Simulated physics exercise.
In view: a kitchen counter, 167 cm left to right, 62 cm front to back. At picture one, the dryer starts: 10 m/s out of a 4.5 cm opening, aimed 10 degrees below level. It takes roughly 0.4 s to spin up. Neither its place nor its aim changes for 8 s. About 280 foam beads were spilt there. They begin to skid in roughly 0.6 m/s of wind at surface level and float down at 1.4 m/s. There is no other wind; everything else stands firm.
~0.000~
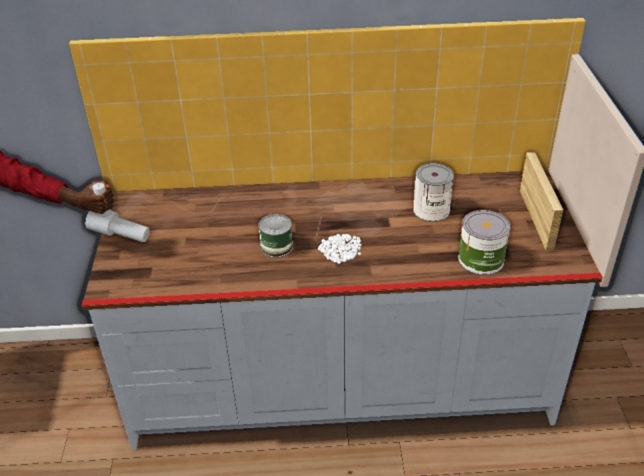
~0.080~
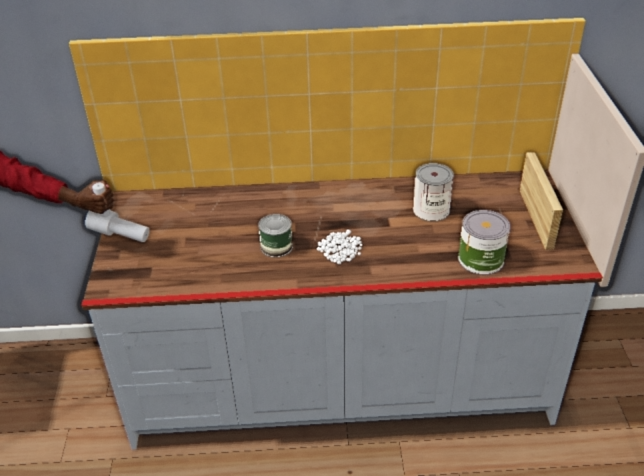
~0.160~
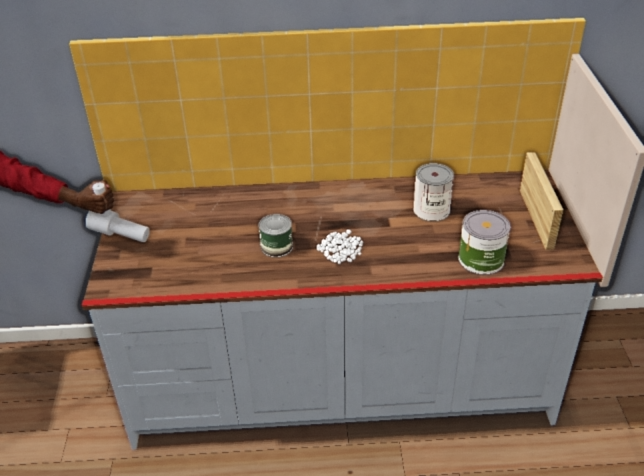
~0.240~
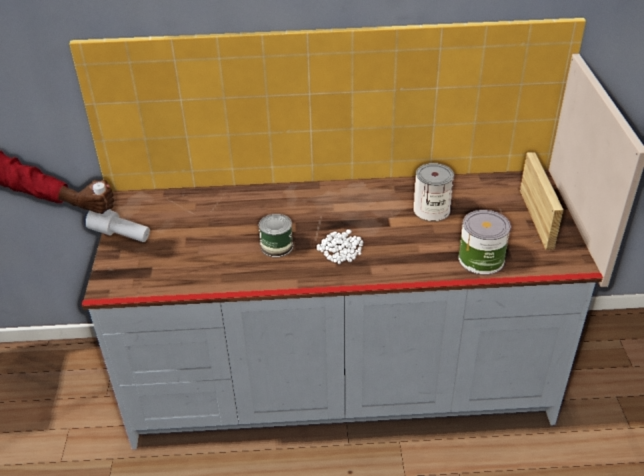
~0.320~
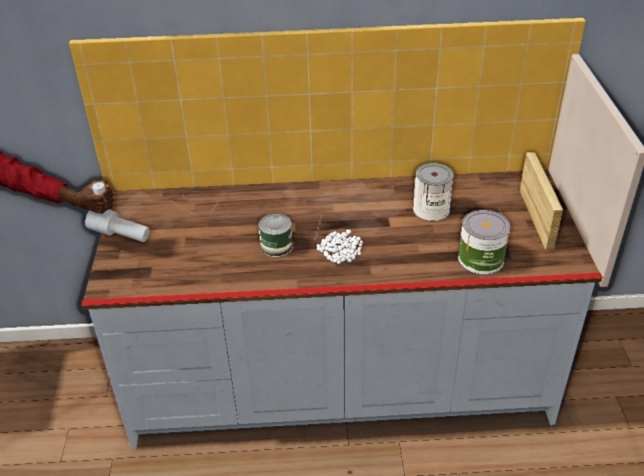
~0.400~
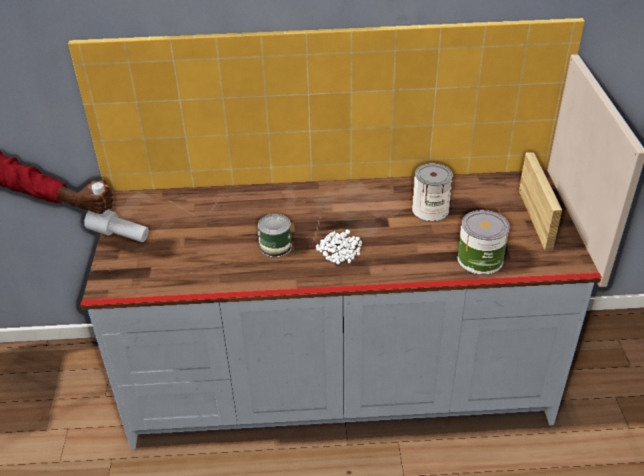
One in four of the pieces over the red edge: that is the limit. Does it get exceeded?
Over the limit: No.
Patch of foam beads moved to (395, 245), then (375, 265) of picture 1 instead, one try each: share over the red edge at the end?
Roughly 3 %, then 30 %.
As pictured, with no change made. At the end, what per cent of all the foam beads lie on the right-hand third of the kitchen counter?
60 %.
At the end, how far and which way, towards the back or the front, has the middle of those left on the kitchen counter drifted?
The middle sits nearer the rear edge now, some 10 cm away from where it began.
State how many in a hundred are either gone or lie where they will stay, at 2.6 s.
That works out to some 15 %.
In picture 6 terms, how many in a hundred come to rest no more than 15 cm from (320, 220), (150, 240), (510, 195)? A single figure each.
In order: About 20 %, then 0 %, then 30 %.
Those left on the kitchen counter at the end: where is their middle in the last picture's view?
At about (521, 218).
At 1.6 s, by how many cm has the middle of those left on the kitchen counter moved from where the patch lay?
Around 25 cm from the start.
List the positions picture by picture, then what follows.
The middle of the foam beads is near (340, 248), none has stirred yet and the mouth of the dryer is at (146, 235), in the first frame.
The middle of the foam beads is near (340, 248), none has stirred yet and the red edge is centred on (345, 292), in the second frame.
The middle of the foam beads is near (340, 248), none has stirred yet, the top of a tin is at (275, 224) and the top of a tin is at (435, 174), in the third frame.
The middle of the foam beads is near (340, 248) and none has stirred yet, in the fourth frame.
The middle of the foam beads is near (340, 248) and none has stirred yet, in the fifth frame.
The middle of the foam beads is near (339, 248) and none has stirred yet, in the sixth frame.
After 1.6 s, 91 % are on the move or not yet settled, 7 % are over the red edge; the middle of those still in play is near (404, 237).
After 2.6 s, 84 % are on the move or not yet settled, 8 % are over the red edge; the middle of those still in play is near (467, 219).
After 4.4 s, 75 % are on the move or not yet settled, 8 % are over the red edge; the middle of those still in play is near (499, 212).
After 8.0 s, at the end, 8 % are over the red edge; the middle of those still in play is near (521, 218).
